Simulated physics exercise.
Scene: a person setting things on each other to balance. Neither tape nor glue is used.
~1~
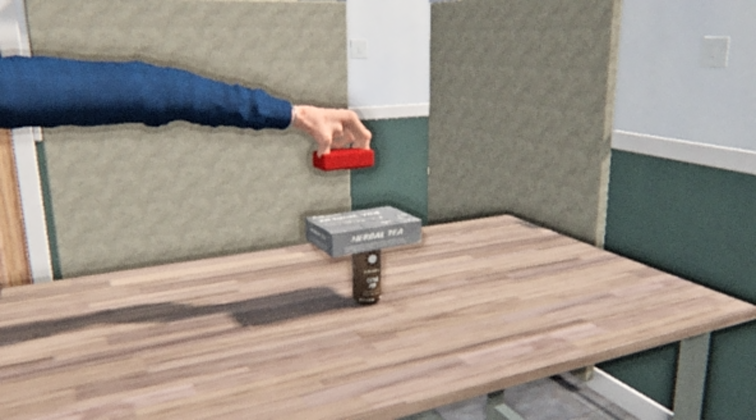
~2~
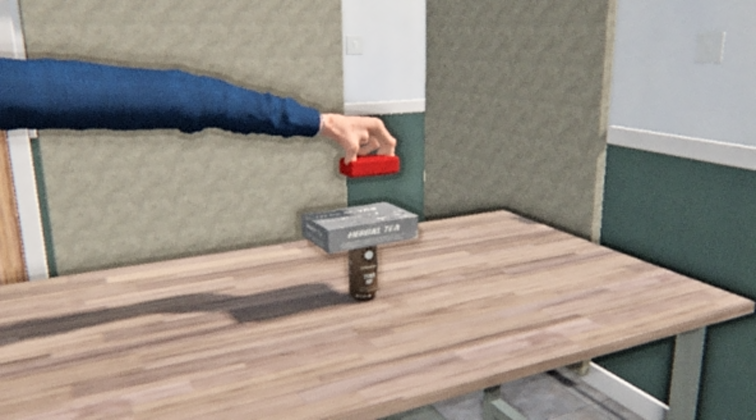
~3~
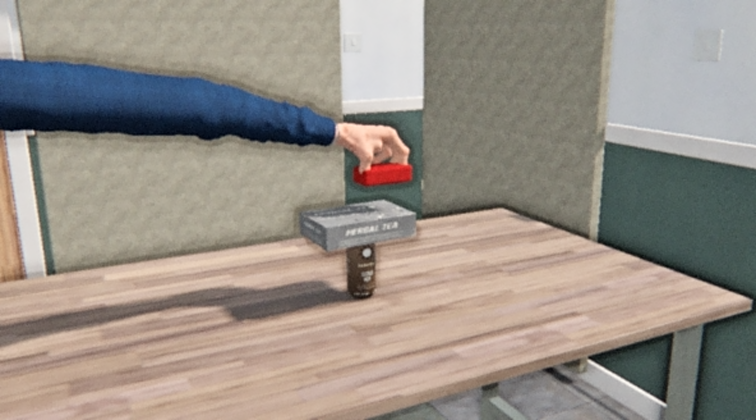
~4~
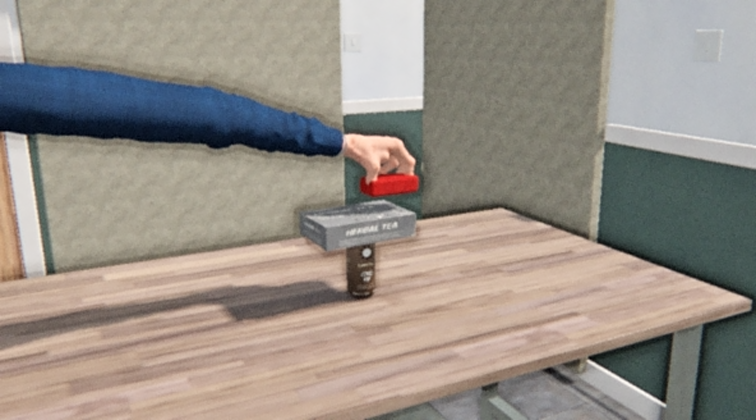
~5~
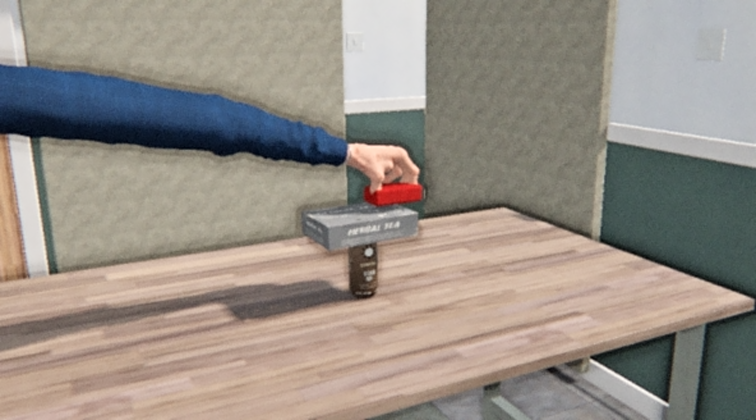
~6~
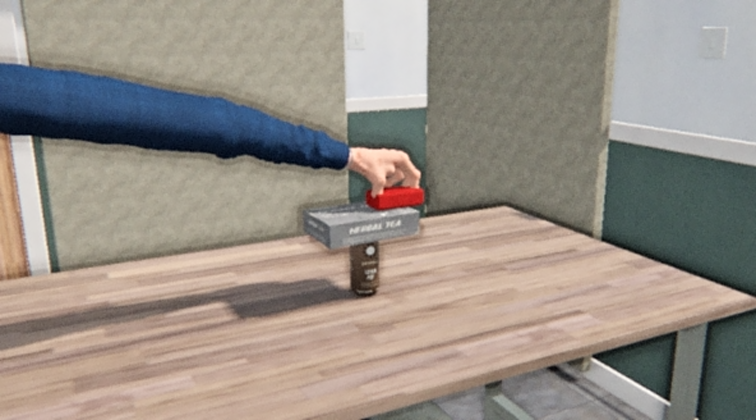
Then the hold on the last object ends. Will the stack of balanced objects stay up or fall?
The stack stays up.
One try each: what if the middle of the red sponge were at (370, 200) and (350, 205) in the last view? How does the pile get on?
The pile remains stable in the first case, then in the second case it remains stable.
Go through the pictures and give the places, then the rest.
Coming down; red sponge (343, 158); grey packet (363, 230), in the first picture.
Coming down; red sponge (369, 165); grey packet (359, 226), in the second picture.
Coming down; red sponge (383, 173); grey packet (357, 224), in the third picture.
Coming down; red sponge (389, 184); grey packet (357, 224), in the fourth picture.
Coming down; red sponge (393, 193); grey packet (359, 223), in the fifth picture.
Set down, still held; red sponge (395, 197); grey packet (361, 222), in the sixth picture.
Then, 0.50 s past the last view, nothing moves.
Then, 1.20 s past the last view, red sponge resting near (395, 198).
Finally, all 3 still in place. Final places as the last picture's camera would see them, red sponge near (395, 198). The pile keeps its balance.
